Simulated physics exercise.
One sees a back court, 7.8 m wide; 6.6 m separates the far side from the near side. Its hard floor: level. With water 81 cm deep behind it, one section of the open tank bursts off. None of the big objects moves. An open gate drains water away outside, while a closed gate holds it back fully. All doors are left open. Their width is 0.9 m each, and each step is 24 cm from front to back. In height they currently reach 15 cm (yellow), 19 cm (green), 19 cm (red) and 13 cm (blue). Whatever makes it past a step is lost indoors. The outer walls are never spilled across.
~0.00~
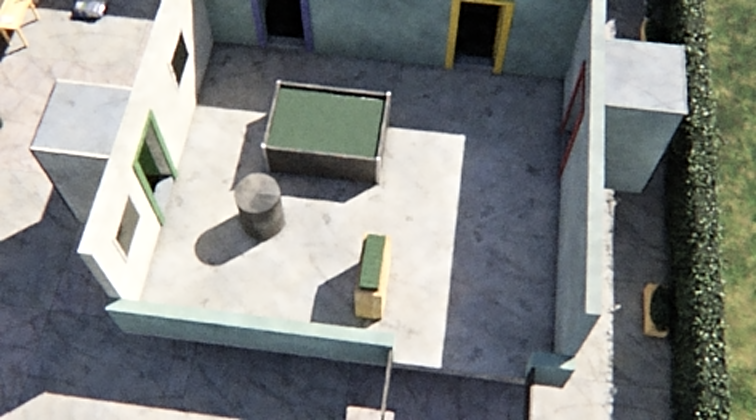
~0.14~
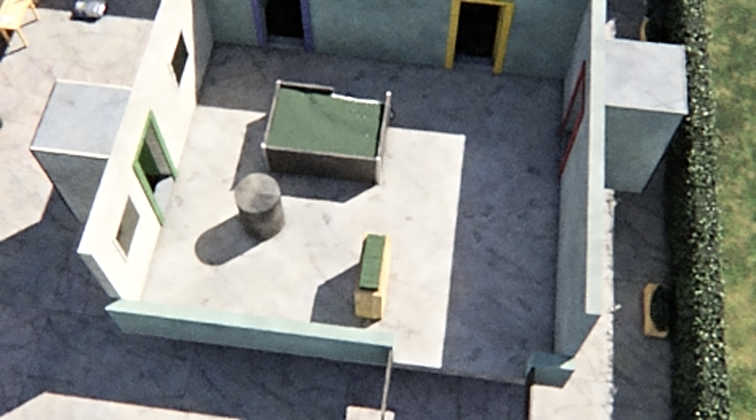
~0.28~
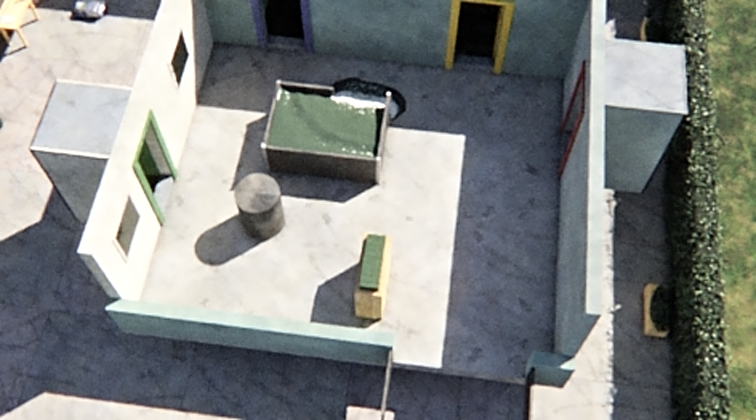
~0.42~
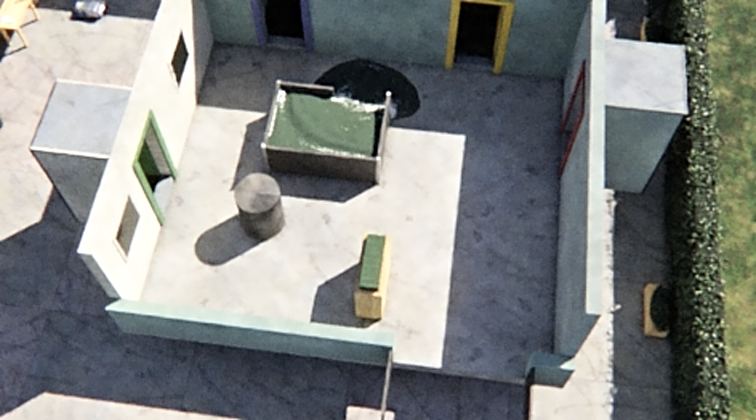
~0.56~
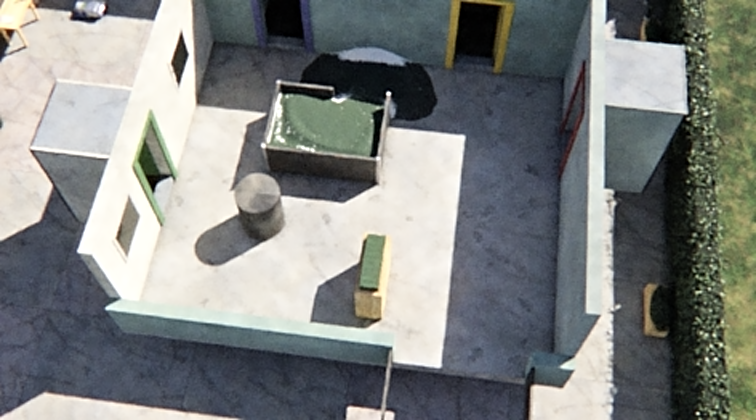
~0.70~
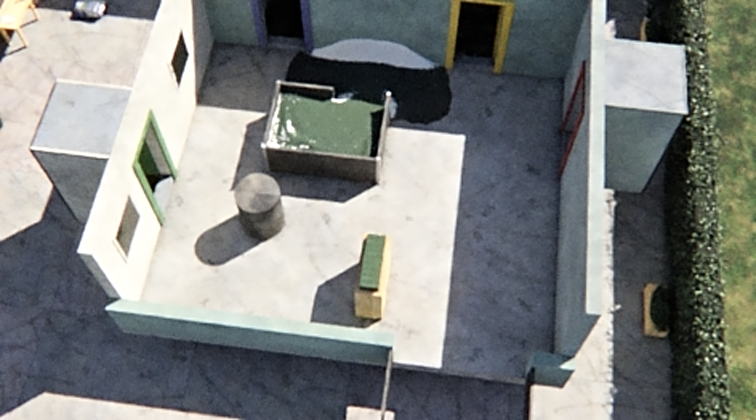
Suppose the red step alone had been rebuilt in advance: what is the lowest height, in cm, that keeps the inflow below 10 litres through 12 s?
About 14.5 cm.
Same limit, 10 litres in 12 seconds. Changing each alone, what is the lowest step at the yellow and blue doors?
About 12.5 cm at yellow and about 8.0 cm at blue.
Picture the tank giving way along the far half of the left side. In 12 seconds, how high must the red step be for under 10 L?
If so: Around 8.0 cm.
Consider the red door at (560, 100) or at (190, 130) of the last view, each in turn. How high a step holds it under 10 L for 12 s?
In turn: About 31 cm, about 8.5 cm.
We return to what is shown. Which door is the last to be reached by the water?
That would be the green door.
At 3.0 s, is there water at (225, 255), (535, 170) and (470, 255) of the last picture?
Status: Clear / submerged / clear.
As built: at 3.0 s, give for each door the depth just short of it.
Depths in cm - yellow: 13, green: 1, red: 20, blue: 10.
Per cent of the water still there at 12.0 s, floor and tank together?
Around 78 percent is still there.
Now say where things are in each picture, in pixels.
In the first frame, the open tank at (327, 122) is whole and still, 81 cm deep; the red door at (571, 126) is dry.
In the second frame, the gap is on the far side, the front 0.4 m out at a hidden place; the back of the open tank holds 81 cm.
In the third frame, water pours out on the far side and has run 0.9 m, to (348, 82); about 13 cm deep outside, 79 cm at the back.
In the fourth frame, the front is at (357, 63), 1.4 m from the gap on the far side; 2.4 m2 of floor is wet, 74 cm left at the back.
In the fifth frame, the front is at (414, 64), 1.6 m from the gap on the far side; 3.7 m2 of floor is wet, 70 cm left at the back.
In the sixth frame, the front is at (442, 67), 1.9 m from the gap on the far side; 4.3 m2 of floor is wet, 69 cm left at the back; the red door at (571, 126), 4.3 m from the gap, is still 2.9 m from the nearest water.
After 1.4 s water covers 15 % of the floor, deepest (52 cm) near (373, 62); it has not reached the red door.
After 3.0 s water covers 35 % of the floor, deepest (30 cm) near (365, 61); 20 cm at the red door, 0 litres in over its 19 cm step.
After 12.0 s water covers 100 % of the floor, deepest (8 cm) near (340, 314); 4 cm at the red door, 1 litre in over its 19 cm step.
At the red door as built, the water arrived by 2.2 s and peaked near 20 cm at 2.8 s.
With a step of 13 cm, 18 litres would have come in within the 12 s; with 18 cm, 2 litres. So under 10 litres takes about 14.5 cm.
